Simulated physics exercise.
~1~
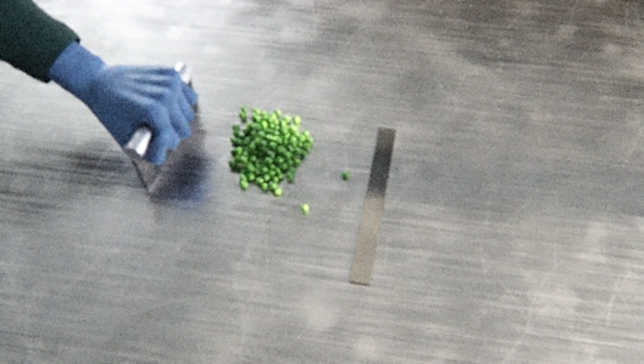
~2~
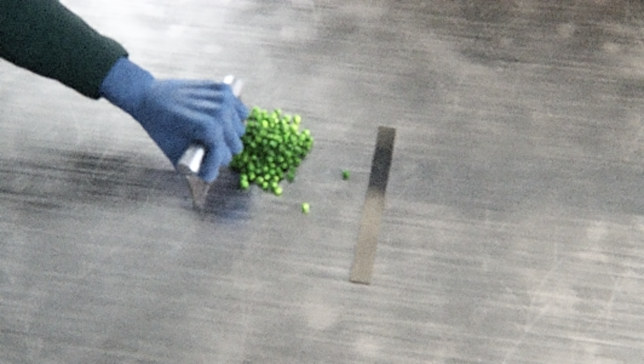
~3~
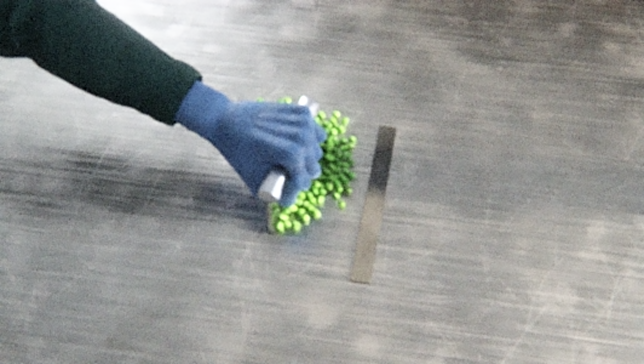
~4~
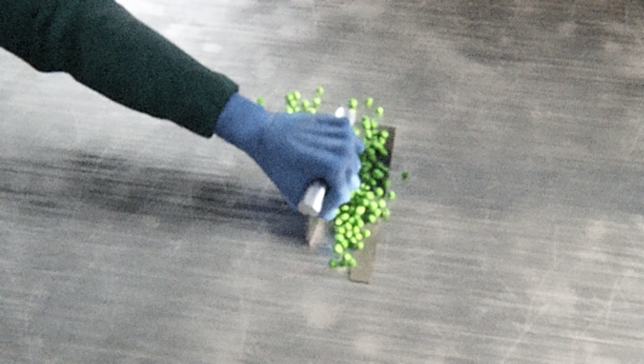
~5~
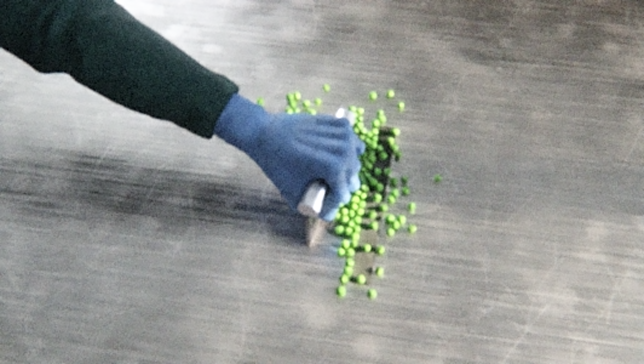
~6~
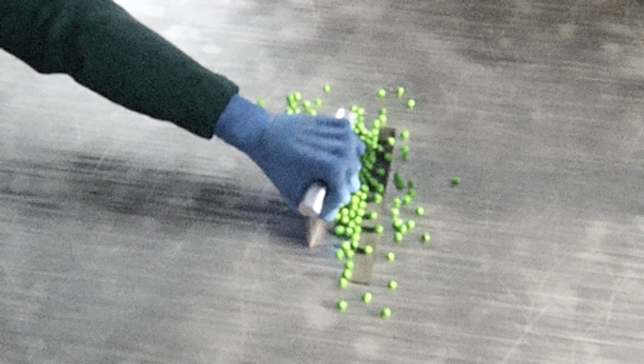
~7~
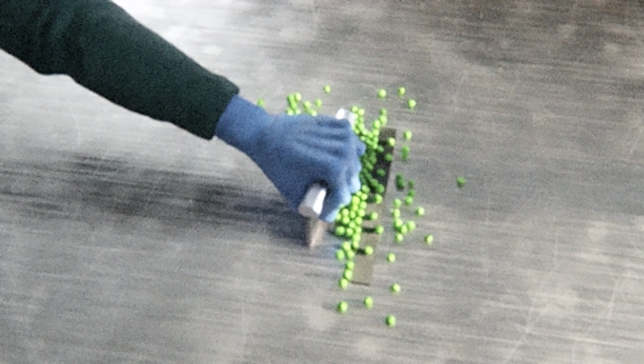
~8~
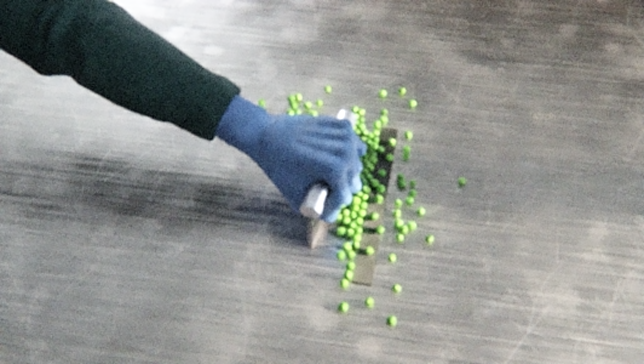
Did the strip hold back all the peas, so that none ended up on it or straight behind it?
No, a fair share of the peas came to rest on the strip or straight behind it, though most of them ended up elsewhere.
A blue-gloved hand pushed a scraper rightward into a pile of green peas, shoving them against a flat strip on a scratched metal surface, then stopped short of it as peas scattered over and around the strip and came to rest.
